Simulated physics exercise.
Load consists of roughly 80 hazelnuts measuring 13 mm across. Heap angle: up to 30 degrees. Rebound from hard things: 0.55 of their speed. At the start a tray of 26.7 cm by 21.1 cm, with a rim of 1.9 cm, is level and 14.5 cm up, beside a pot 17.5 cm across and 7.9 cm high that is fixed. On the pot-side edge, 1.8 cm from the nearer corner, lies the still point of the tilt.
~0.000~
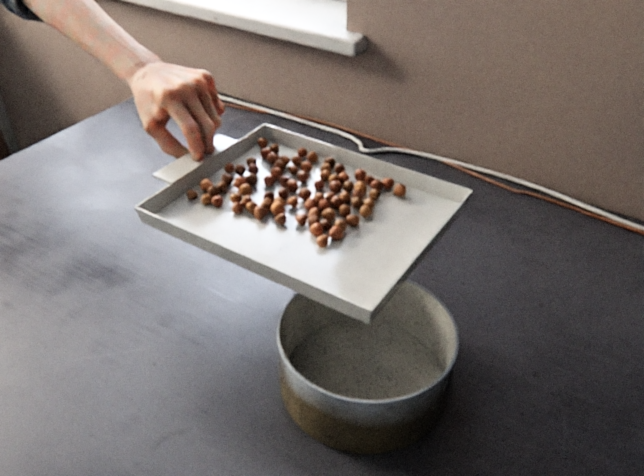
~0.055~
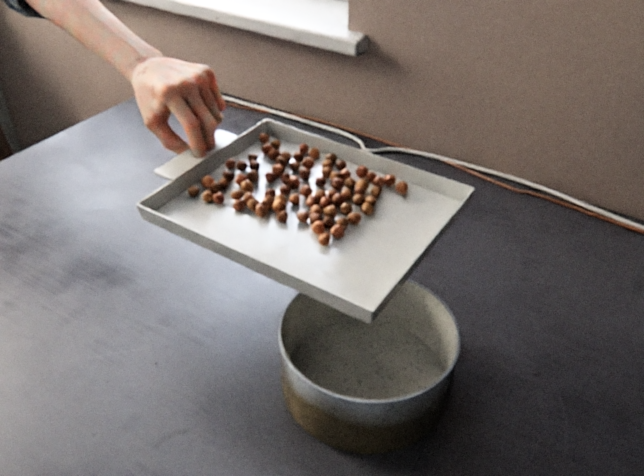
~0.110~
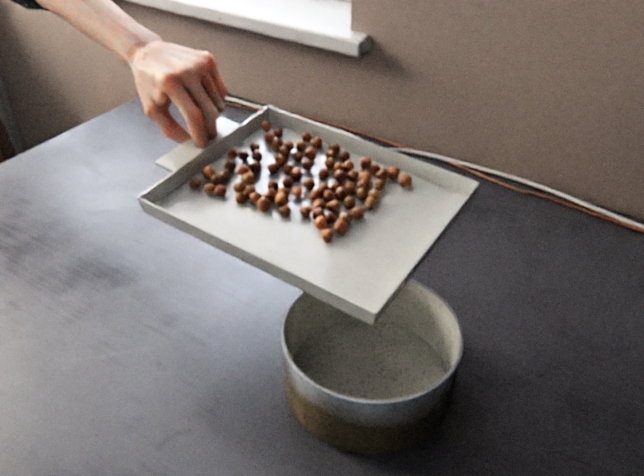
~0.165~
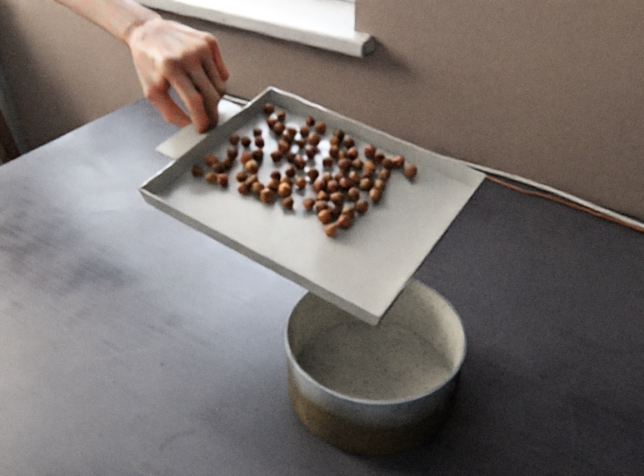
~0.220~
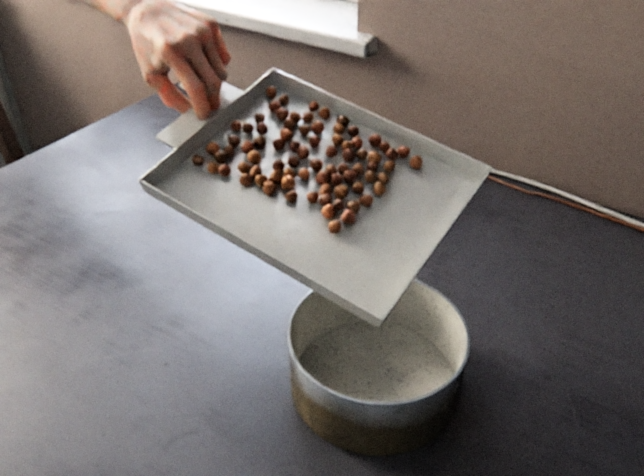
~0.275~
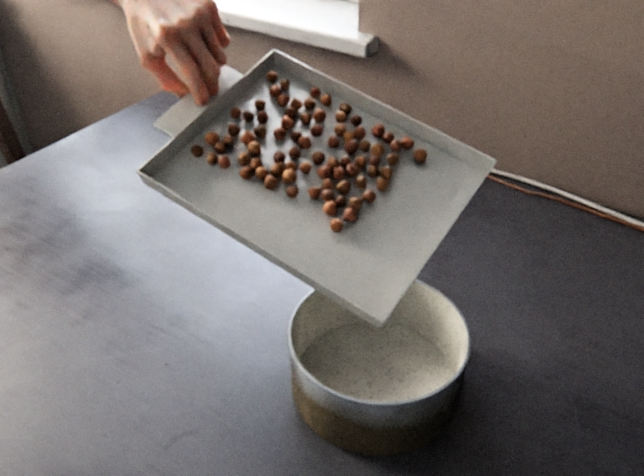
We see a hand gripping the tab of a pale rectangular tray of brown hazelnuts above a round pot on a dark table, lifting the tray's far left side so it tilts increasingly toward the pot while the nuts stay clustered.
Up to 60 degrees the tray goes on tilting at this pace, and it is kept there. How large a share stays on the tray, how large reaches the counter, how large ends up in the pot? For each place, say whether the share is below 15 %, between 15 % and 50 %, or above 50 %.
In the end tray: Will likely hold the majority. Counter: Will likely hold a medium amount. Pot: Will likely hold a small amount.
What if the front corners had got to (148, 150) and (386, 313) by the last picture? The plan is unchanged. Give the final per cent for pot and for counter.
Final per cent - pot 5, counter 10.
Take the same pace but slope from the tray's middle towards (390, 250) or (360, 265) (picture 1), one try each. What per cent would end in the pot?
5 and 5 %.
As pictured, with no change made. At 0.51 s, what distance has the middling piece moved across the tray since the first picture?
Some 8 cm.
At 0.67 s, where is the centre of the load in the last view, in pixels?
My estimate is roughly (354, 259).
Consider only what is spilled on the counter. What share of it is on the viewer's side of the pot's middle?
Share: Roughly 100 %.
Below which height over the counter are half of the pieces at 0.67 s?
Roughly 20 centimetres, give or take.
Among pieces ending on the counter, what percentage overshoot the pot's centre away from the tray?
It comes to near 90 percent.
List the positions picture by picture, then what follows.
In the first picture, tray tilt 0 degrees, front corners at (139, 206) and (370, 307); middle of the pieces at (293, 186); pot at (367, 329).
In the second picture, tray tilt 1 degrees, front corners at (140, 204) and (372, 307); middle of the pieces at (294, 183).
In the third picture, tray tilt 4 degrees, front corners at (142, 197) and (375, 309), lowest corner right front; middle of the pieces at (297, 175).
In the fourth picture, tray tilt 9 degrees, front corners at (143, 188) and (378, 312), lowest corner right front; middle of the pieces at (301, 163).
In the fifth picture, tray tilt 14 degrees, front corners at (143, 179) and (381, 315), lowest corner right front; middle of the pieces at (304, 152).
In the sixth picture, tray tilt 19 degrees, front corners at (141, 170) and (383, 318), lowest corner right front; middle of the pieces at (305, 143); pot at (379, 331). The tray's pace is about 90 degrees a second.
Then, at 0.51 s, tilt 40 degrees; the tray holds 100 %, the pot 0 %.
Then, at 0.67 s, tilt 54 degrees; the tray holds 100 %, the pot 0 %.
Then, at 0.95 s, tilt 60 degrees; the tray holds 70 %, the pot 0 %.
By 2.1 s all is still; tray 60 %, counter 40 %, pot 0 %.
